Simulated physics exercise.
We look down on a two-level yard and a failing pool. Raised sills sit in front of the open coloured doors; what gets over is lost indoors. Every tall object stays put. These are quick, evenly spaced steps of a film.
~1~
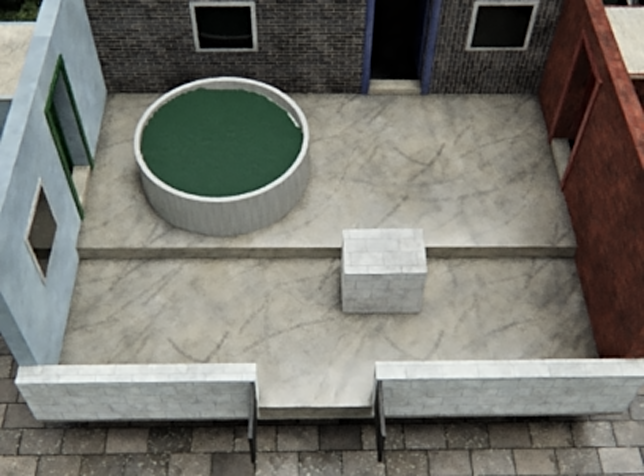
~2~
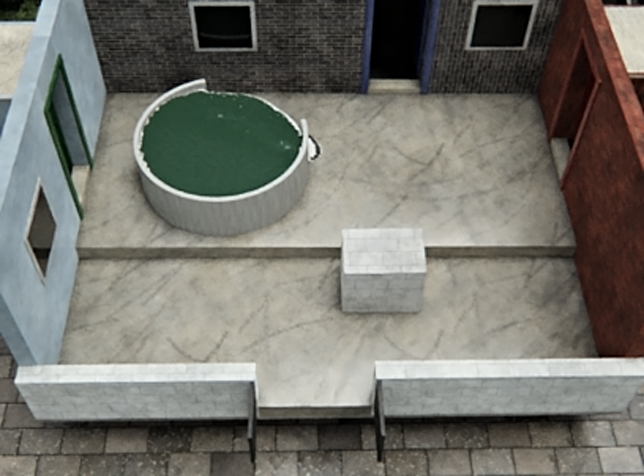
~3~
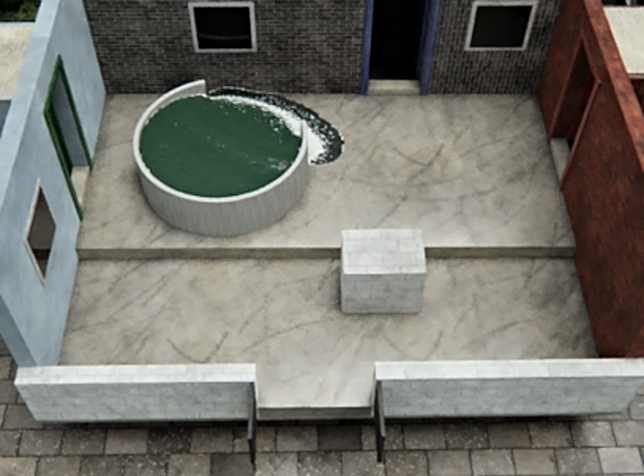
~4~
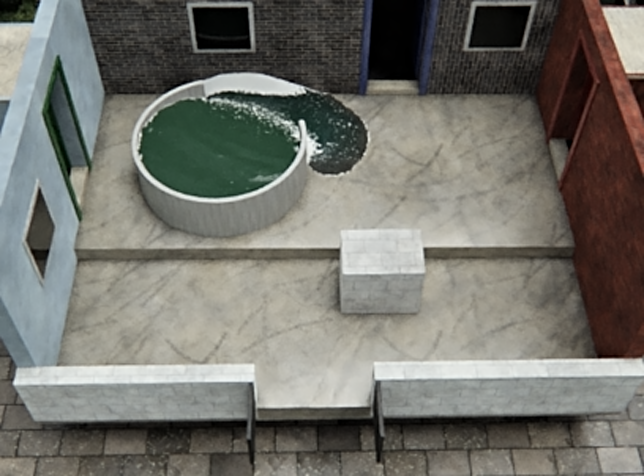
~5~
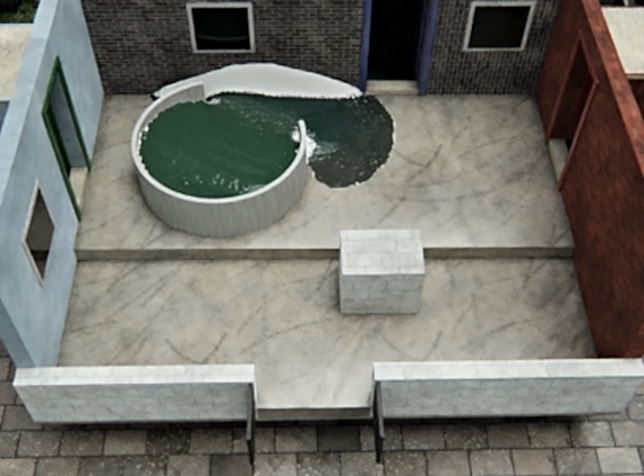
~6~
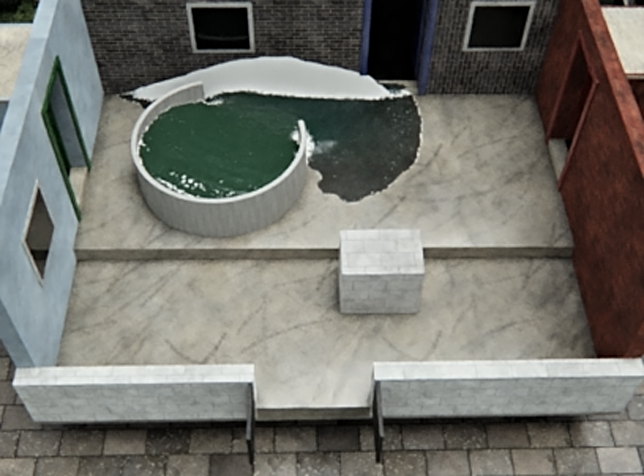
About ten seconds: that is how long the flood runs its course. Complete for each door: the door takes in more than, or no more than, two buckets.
Completed: The green door takes in no more than two buckets; the red door takes in more than two buckets; the blue door takes in more than two buckets.
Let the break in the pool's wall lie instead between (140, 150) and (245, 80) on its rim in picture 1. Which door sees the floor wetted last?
That's the red one.
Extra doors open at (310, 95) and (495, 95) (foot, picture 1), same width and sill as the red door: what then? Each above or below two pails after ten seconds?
Exceeds it; exceeds it.
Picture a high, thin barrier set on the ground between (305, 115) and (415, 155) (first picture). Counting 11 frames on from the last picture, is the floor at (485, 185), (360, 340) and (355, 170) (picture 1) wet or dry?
Taking the points in order - wetted, unwetted, wetted.
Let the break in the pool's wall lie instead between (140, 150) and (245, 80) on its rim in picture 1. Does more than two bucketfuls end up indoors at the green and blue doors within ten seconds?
Green door: Exceeds it; blue door: Remains below.
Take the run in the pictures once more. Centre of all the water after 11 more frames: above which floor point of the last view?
Centre of the water: Near (291, 144).
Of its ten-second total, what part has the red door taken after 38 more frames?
Some 95 in a hundred.
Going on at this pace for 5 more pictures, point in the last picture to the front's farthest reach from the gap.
I'd point to (528, 98).
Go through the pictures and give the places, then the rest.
The first picture shows the round pool at (222, 139) is whole and still.
In the second picture, water pours out on the round pool's far side and has run to (314, 155).
In the third picture, the front is at (336, 153), out from the gap on the round pool's far side.
In the fourth picture, the front is at (358, 156), out from the gap on the round pool's far side.
In the fifth picture, the front is at (386, 149), out from the gap on the round pool's far side.
In the sixth picture, the front is at (409, 95), out from the gap on the round pool's far side.
A moment on, water covers 25 % of the floor; the green door not reached, the red door not reached, the blue door under two buckets in.
Next, water covers 35 % of the floor; the green door wet at the sill, nothing in, the red door under two buckets in, the blue door over two buckets in.
Then, water covers 60 % of the floor; the green door wet at the sill, nothing in, the red door far over two buckets in, the blue door over two buckets in.
Later, water covers 85 % of the floor; the green door wet at the sill, nothing in, the red door far over two buckets in, the blue door over two buckets in.
In the end, water covers 90 % of the floor; the green door wet at the sill, nothing in, the red door far over two buckets in, the blue door over two buckets in.
